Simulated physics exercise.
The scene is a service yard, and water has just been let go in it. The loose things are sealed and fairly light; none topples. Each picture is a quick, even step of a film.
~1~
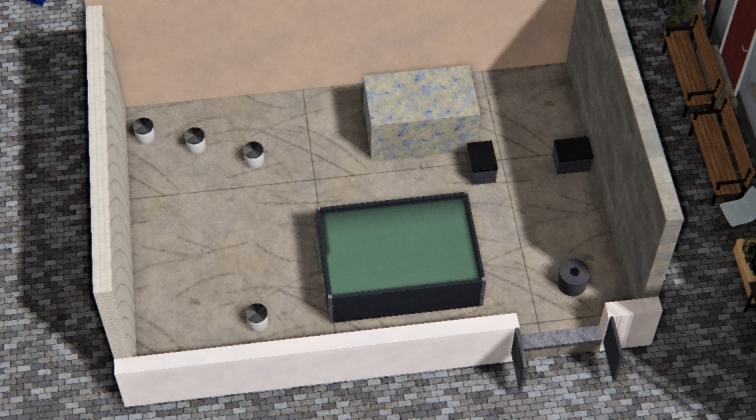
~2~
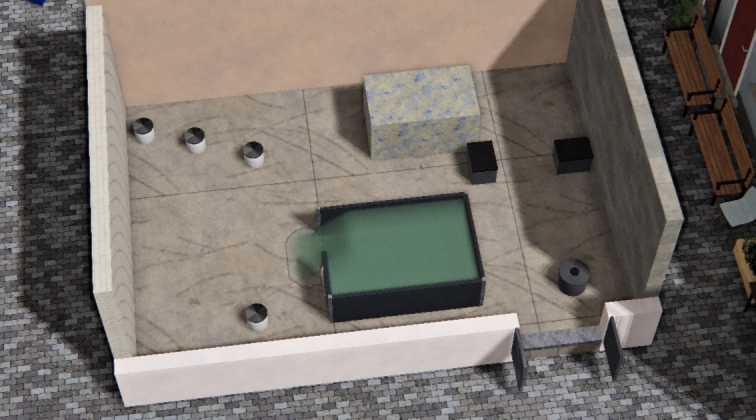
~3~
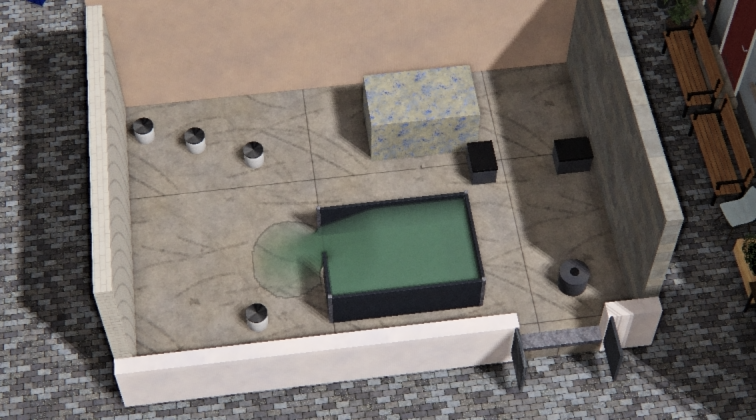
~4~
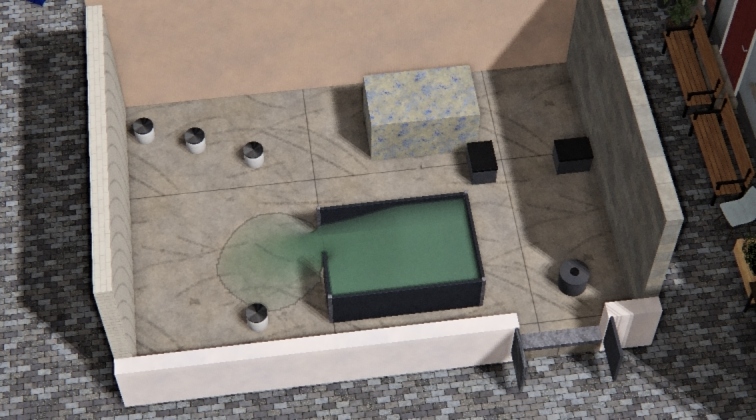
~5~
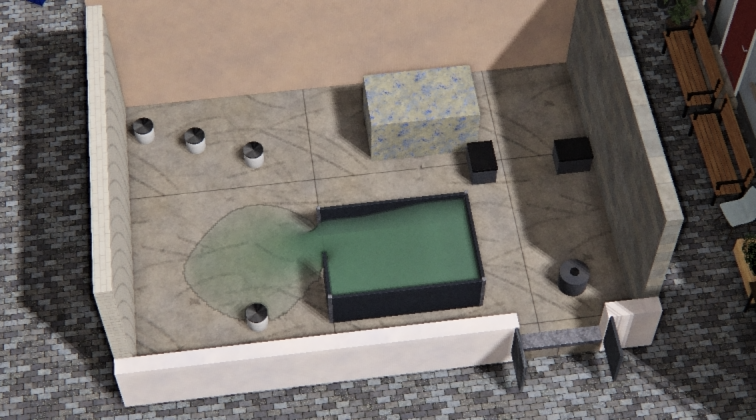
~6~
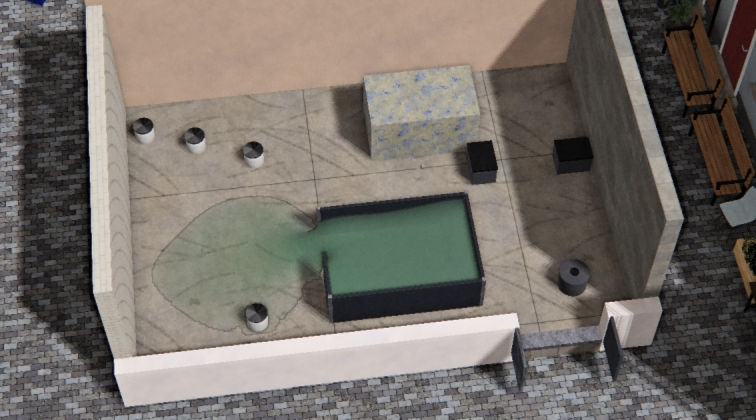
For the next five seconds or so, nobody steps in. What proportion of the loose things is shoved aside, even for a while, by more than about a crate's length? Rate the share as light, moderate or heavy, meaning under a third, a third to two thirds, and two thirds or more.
Moderate.
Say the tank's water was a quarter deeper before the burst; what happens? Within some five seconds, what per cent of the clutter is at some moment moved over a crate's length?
Roughly 40 in a hundred.
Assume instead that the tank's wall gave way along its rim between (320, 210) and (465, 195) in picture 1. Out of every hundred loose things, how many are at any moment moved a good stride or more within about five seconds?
Estimate: Roughly 70 per cent.
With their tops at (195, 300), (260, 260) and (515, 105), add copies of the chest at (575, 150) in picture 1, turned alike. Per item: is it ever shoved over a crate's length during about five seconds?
Shoved clear, shoved clear, stays put.
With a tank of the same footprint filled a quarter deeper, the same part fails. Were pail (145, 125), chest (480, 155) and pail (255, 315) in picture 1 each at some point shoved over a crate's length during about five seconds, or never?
In the order you named them: Went past the threshold, stayed within the threshold, went past the threshold.
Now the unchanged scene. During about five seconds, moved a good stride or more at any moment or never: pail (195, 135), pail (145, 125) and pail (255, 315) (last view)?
Per the list: First traveled a good way, second traveled a good way, third traveled a good way.
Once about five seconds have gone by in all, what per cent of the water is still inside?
Estimate: Roughly 100 %.
A moment on, 0 of 7 are well off their spots; 0 afloat.
Next, 0 of 7 are well off their spots; 0 afloat.
Later, 1 of 7 are well off their spots; 1 afloat.
In the end, 3 of 7 are well off their spots, and 3 have been at some point; 1 afloat.
